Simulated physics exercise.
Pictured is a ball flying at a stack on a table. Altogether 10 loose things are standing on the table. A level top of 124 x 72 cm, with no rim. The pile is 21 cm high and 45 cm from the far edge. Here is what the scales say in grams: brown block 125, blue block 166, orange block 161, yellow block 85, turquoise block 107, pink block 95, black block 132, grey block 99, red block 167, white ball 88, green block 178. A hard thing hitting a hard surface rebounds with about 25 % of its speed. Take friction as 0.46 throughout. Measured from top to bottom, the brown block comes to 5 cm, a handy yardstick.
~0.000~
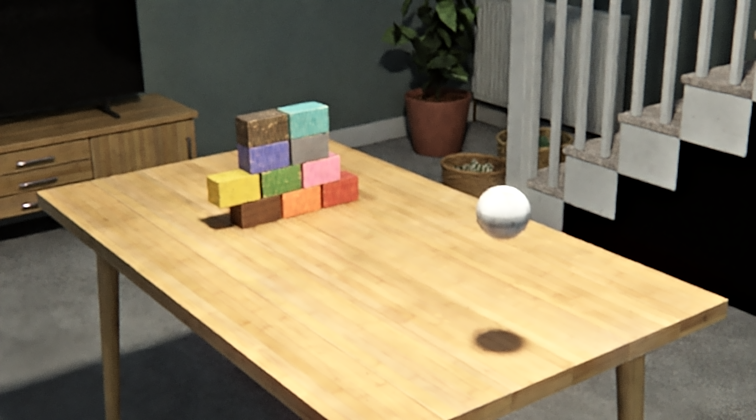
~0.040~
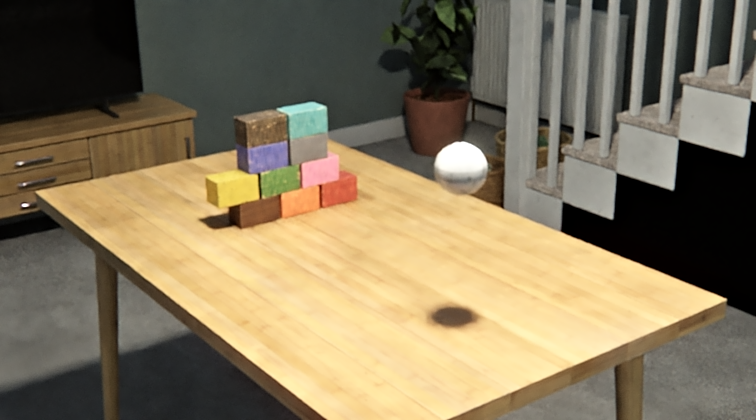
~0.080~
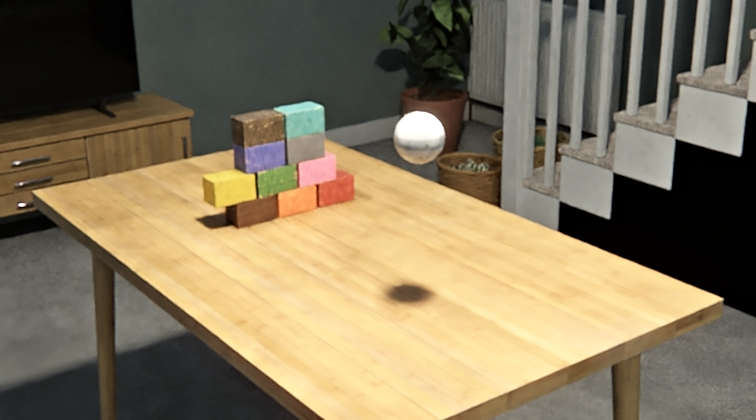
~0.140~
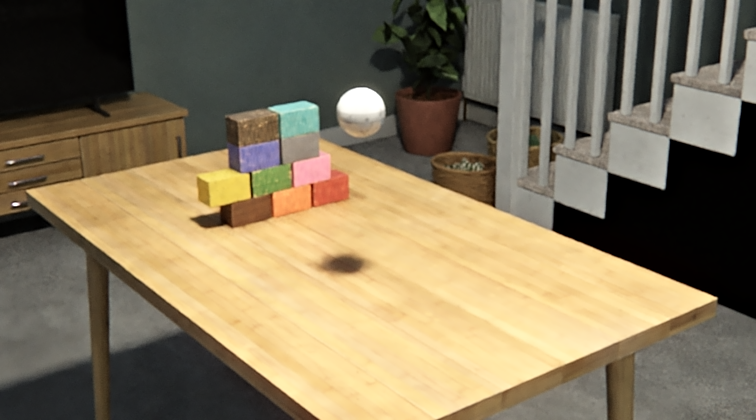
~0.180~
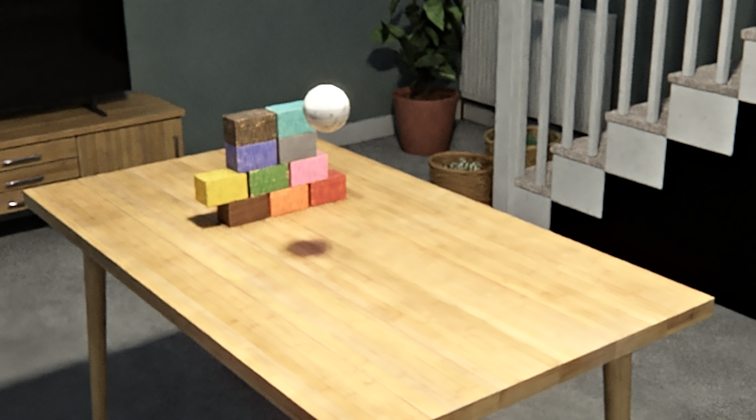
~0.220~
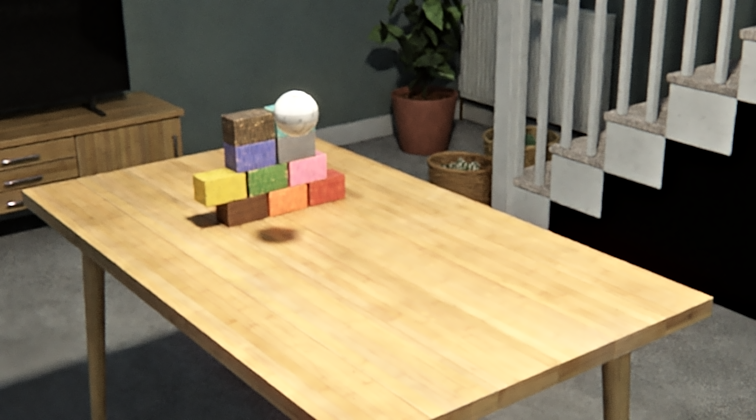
The footage shows a white ball travelling through the air above a wooden table, moving leftward and away from the viewer toward a stack of colourful blocks, drawing steadily closer while its shadow slides across the tabletop and the blocks stay still.
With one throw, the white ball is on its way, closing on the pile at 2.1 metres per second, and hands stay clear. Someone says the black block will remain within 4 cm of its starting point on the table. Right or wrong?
Wrong.
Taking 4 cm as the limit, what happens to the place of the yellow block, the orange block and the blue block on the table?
Yellow block: Is displaced; orange block: Remains in place; blue block: Is displaced.
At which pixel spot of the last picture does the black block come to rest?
It ends near (181, 165).
Around 0.42 s, white ball near (244, 186); black block at 14° to upright near (235, 123); blue block at 14° to upright; yellow block at 13° to upright.
Around 0.62 s, white ball near (251, 225); black block on its side near (224, 166); blue block on its side; yellow block on its side.
Around 0.72 s, white ball near (252, 226); black block on its side near (206, 157); blue block upside down; yellow block on its side.
Finally (1.5 s), on their side or leaning hard on the table, blue block, yellow block and black block; the other 7 still in place (within 4 cm). Final places as that camera would see them, black block near (181, 165).
